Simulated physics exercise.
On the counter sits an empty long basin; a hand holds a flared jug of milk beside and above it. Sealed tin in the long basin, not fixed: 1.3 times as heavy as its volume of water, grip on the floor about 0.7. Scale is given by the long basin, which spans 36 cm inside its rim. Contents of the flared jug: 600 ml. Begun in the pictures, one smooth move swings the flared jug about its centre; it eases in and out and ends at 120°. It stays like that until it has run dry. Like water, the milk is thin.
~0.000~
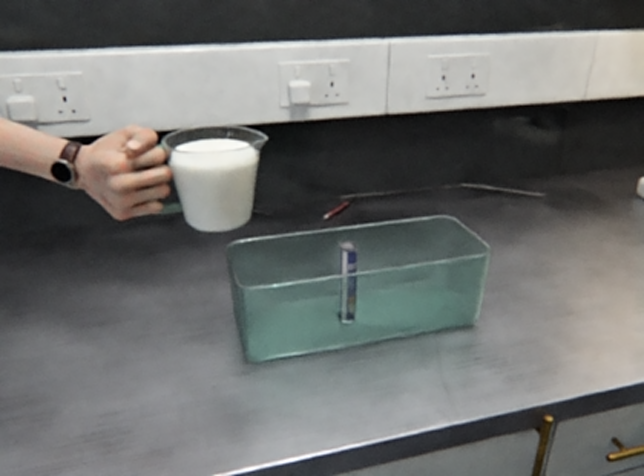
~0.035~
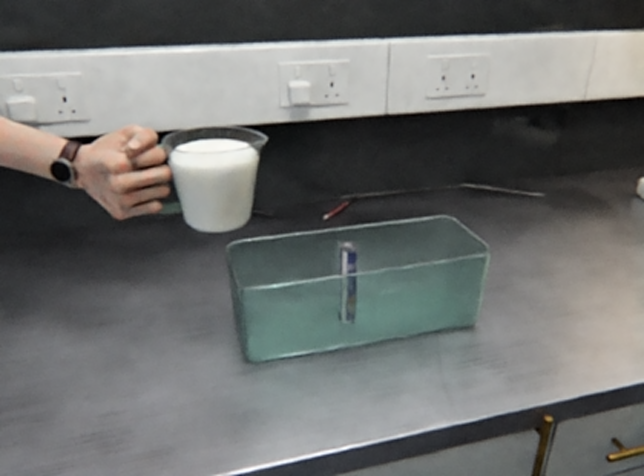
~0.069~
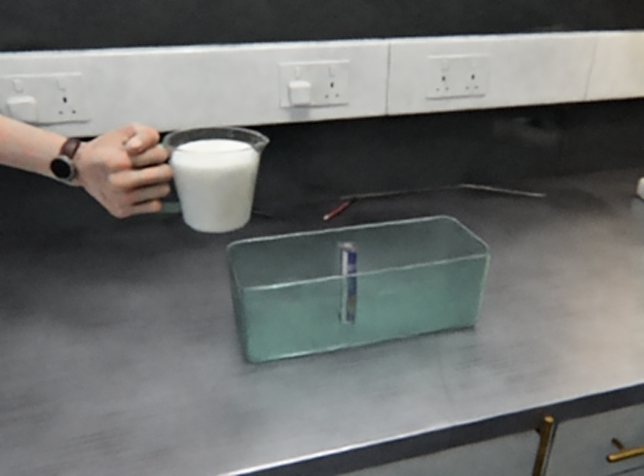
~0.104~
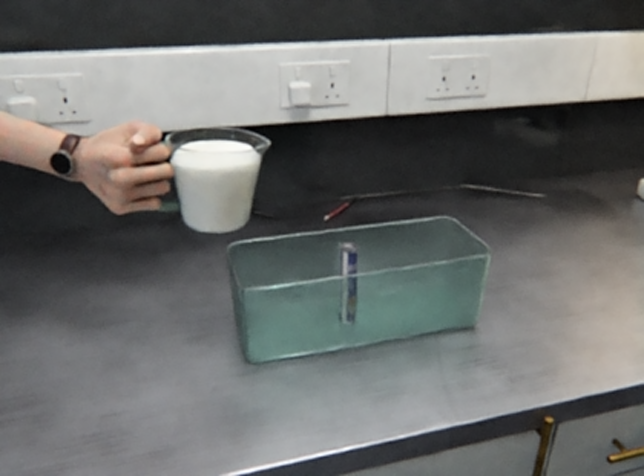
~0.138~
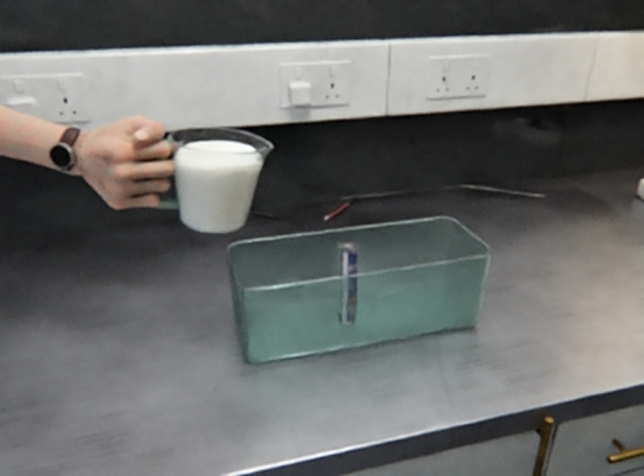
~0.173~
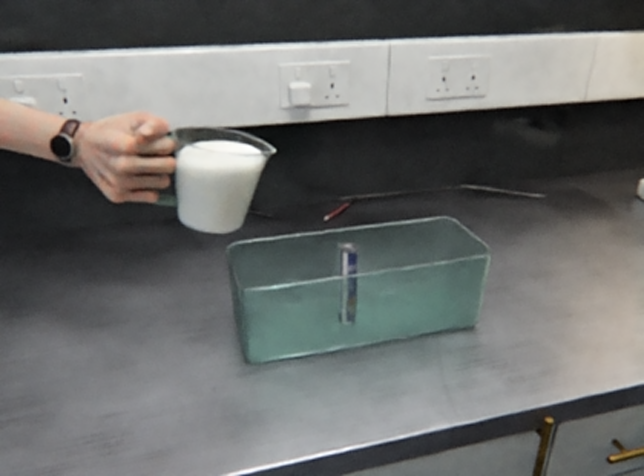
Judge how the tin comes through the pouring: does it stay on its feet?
It is left on its base.
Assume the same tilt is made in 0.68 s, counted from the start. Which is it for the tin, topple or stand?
Outcome - the tin stays erect.
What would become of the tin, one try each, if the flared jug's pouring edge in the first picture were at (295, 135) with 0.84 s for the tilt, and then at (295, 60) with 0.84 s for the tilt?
The tin overturns the first time and overturns the second time.
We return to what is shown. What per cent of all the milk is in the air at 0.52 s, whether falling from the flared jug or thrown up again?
At that moment, about 26 percent.
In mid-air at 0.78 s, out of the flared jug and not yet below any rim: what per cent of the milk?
Close to 7 per cent.
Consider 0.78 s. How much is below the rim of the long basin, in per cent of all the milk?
Some 90 percent of the total.
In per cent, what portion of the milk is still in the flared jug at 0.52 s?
Roughly 60 percent.
By 0.52 s the tilt is 83° and 60 per cent is still to pour; the tin stands where it began.
By 0.78 s the tilt is 119° and 4 per cent is still to pour; the tin stands where it began.
By 1.05 s the tilt is 120° and 0 per cent is still to pour; the tin stands where it began.
By 1.34 s the tilt is 120° and 0 per cent is still to pour; the tin stands where it began.
At rest the tin stands where it began.
